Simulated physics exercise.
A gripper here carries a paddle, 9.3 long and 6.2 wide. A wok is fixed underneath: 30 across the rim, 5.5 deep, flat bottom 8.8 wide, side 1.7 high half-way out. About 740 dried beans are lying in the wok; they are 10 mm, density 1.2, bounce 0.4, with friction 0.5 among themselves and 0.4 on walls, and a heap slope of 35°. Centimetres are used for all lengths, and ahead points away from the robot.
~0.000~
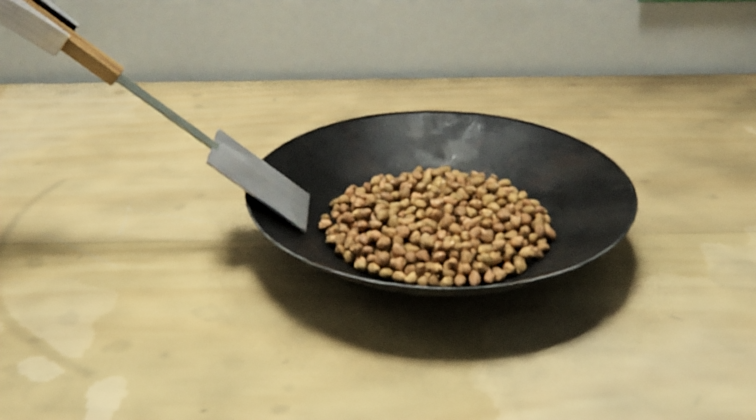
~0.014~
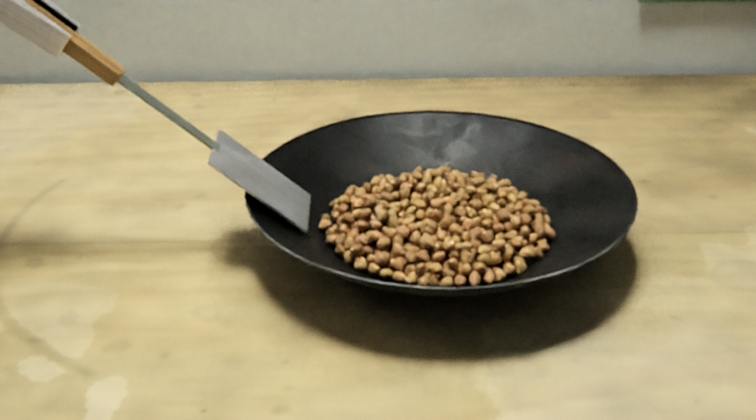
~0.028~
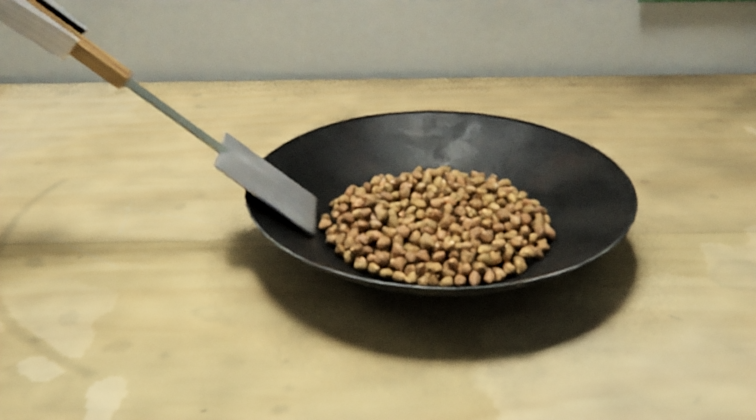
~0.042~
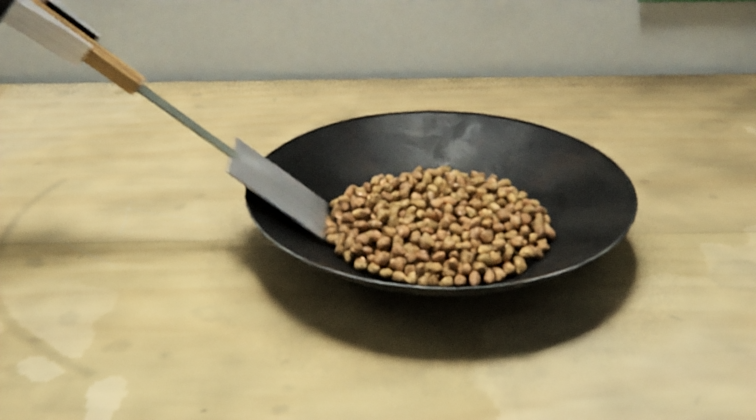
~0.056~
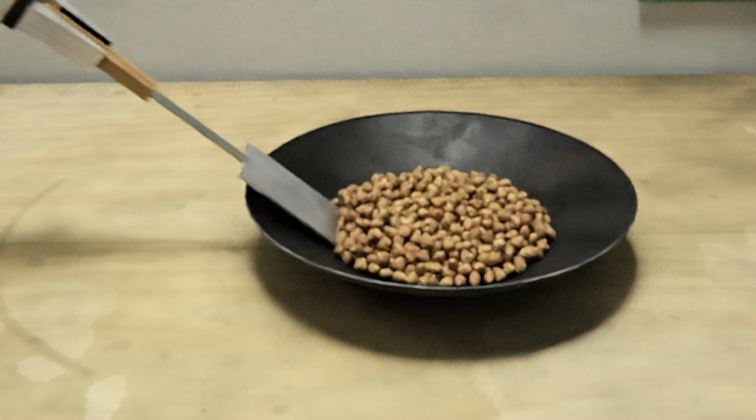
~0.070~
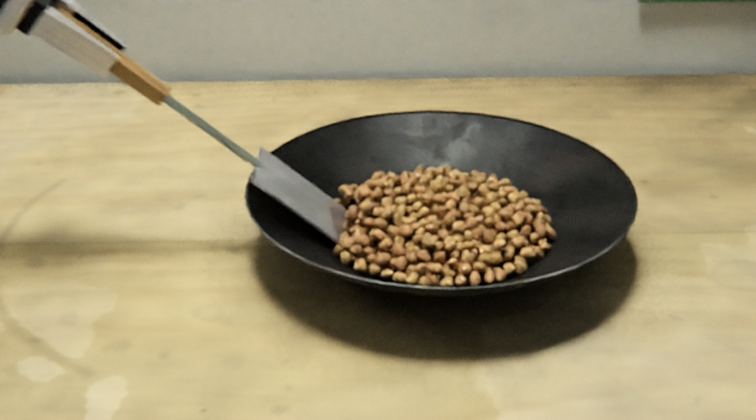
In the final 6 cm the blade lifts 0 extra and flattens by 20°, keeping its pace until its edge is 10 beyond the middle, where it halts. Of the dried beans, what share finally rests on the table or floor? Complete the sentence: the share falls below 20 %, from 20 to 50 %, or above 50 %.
The share falls below 20 %.
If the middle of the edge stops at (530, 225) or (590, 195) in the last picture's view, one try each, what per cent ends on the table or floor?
Respectively some 5 and 25 percent end on the table or floor.
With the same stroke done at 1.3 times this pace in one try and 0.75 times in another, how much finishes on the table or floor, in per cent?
First try around 15 %, second try around 10 %.
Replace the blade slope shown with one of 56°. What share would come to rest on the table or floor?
I'd put it at about 15 per cent.
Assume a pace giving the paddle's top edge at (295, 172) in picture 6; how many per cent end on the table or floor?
Near 25 in a hundred.
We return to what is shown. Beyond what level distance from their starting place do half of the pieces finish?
I'd estimate close to 5 centimetres.
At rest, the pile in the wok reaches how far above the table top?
7.0 cm.
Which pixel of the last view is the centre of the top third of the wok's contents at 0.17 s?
Near (494, 205).
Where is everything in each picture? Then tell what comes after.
The first picture shows the paddle top edge at (212, 145), sloping 41°; upper third of the load around (438, 212), from x 325 to 550, top at y 170; 739 in the wok.
The second picture shows the paddle top edge at (214, 146), sloping 41°; upper third of the load around (438, 212), from x 325 to 550, top at y 170.
The third picture shows the paddle top edge at (220, 149), sloping 41°; upper third of the load around (438, 212), from x 325 to 550, top at y 170.
The fourth picture shows the paddle top edge at (232, 154), sloping 41°; upper third of the load around (438, 212), from x 330 to 550, top at y 170.
The fifth picture shows the paddle top edge at (244, 159), sloping 41°; upper third of the load around (438, 211), from x 335 to 550, top at y 170.
The sixth picture shows the paddle top edge at (256, 164), sloping 41°; upper third of the load around (437, 209), from x 335 to 550, top at y 170; 739 in the wok.
After 0.17 s, sloping 41°, highest piece 5 above the table; 739 in the wok.
After 0.27 s, sloping 36°, highest piece 7 above the table; 739 in the wok.
After 0.52 s, sloping 21°, highest piece 7 above the table; 636 in the wok, 100 on the table or floor, 3 on the blade or in flight.
After 1.57 s, sloping 21°, highest piece 7 above the table; 634 in the wok, 105 on the table or floor.
In the end, 634 in the wok, 105 on the table or floor. That is 14 % on the table or floor.
